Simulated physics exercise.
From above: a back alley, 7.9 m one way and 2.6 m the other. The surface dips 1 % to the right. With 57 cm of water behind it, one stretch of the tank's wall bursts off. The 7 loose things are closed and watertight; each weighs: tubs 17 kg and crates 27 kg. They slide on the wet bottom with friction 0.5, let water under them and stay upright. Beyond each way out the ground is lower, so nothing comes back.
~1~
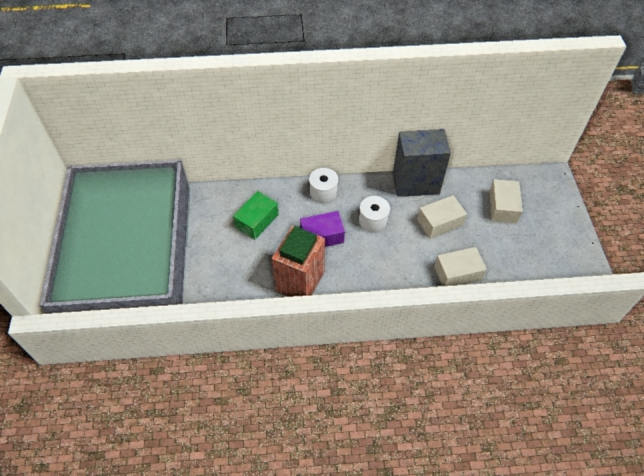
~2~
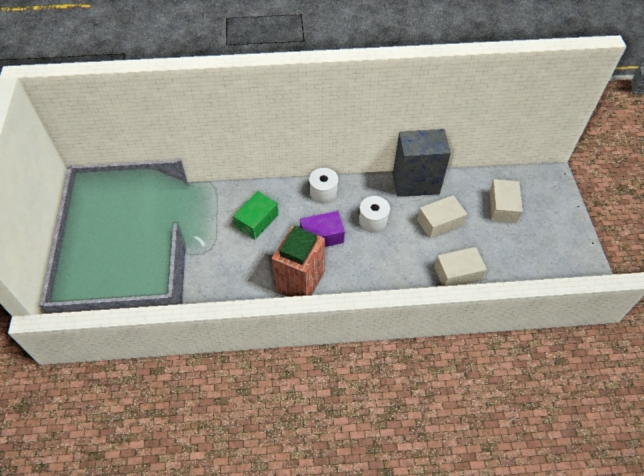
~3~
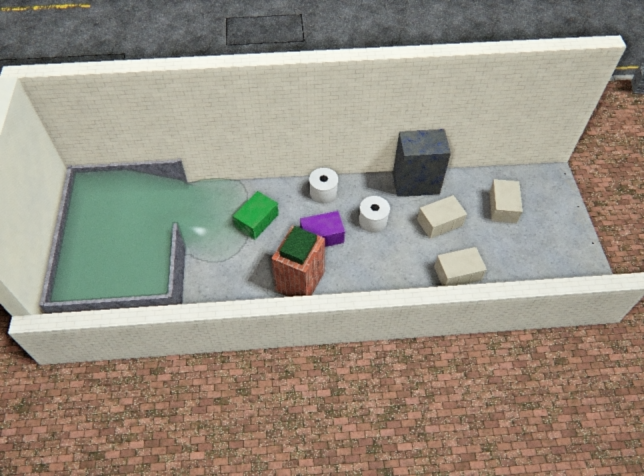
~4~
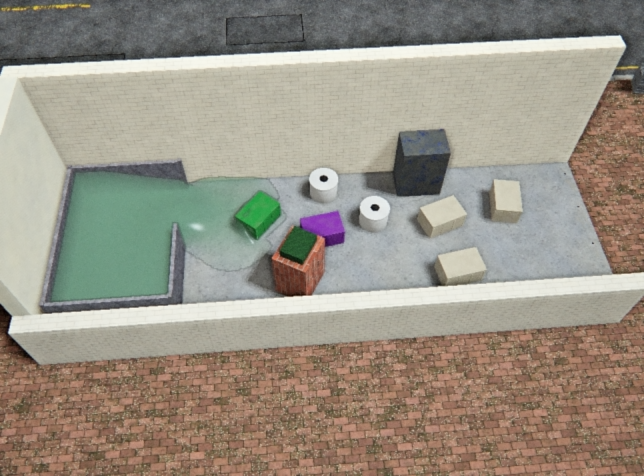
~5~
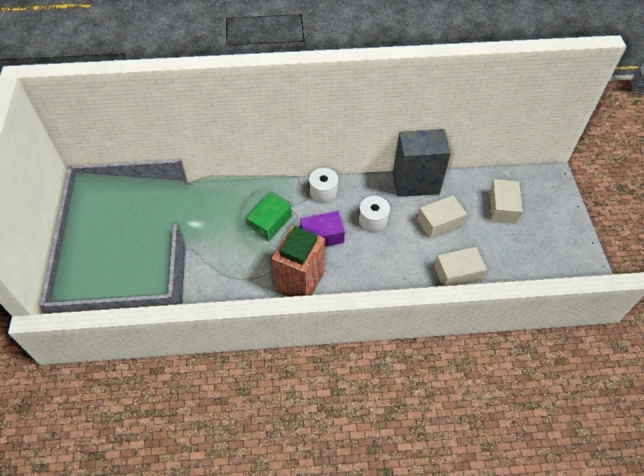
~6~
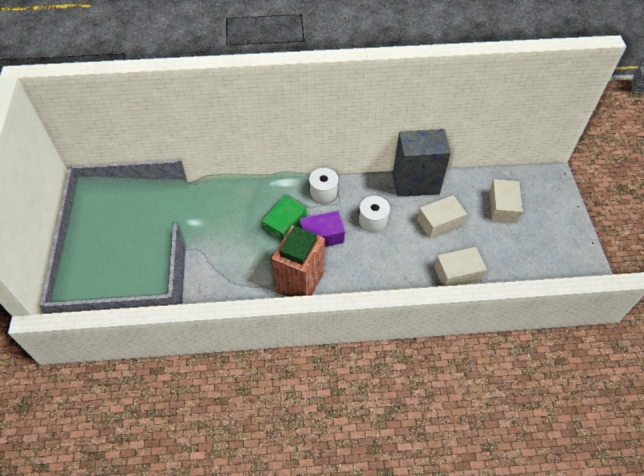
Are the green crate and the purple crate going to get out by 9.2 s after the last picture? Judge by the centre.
Green crate escapes, purple crate gets out.
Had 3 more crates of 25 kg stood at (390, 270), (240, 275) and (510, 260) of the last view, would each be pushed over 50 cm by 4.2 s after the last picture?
In that order: Past it, under, past it.
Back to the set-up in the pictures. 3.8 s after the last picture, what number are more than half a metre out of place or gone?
By then 7.
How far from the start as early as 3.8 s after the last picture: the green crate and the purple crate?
About 450 and 350 cm.
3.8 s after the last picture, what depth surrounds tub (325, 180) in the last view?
Roughly 5 cm.
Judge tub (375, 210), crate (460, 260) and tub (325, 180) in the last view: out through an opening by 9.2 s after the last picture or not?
In that order: Gone, out, kept in.
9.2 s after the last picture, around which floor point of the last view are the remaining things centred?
Around (507, 197).
Then, 1.2 s after the last picture the green crate is near (368, 233), 1.7 m from its start, afloat; the purple crate is near (395, 257), 1.2 m from its start, aground; 0 of 7 are out; 1 afloat.
Then, 3.8 s after the last picture the green crate is near (561, 223), 4.6 m from its start, afloat; the purple crate is near (554, 248), 3.4 m from its start, afloat; 3 of 7 are out; 2 afloat.
Then, 6.2 s after the last picture the green crate has gone out; the purple crate has gone out; 5 of 7 are out; 0 afloat.
Then, 9.2 s after the last picture the green crate has gone out; the purple crate has gone out; 5 of 7 are out; 0 afloat.
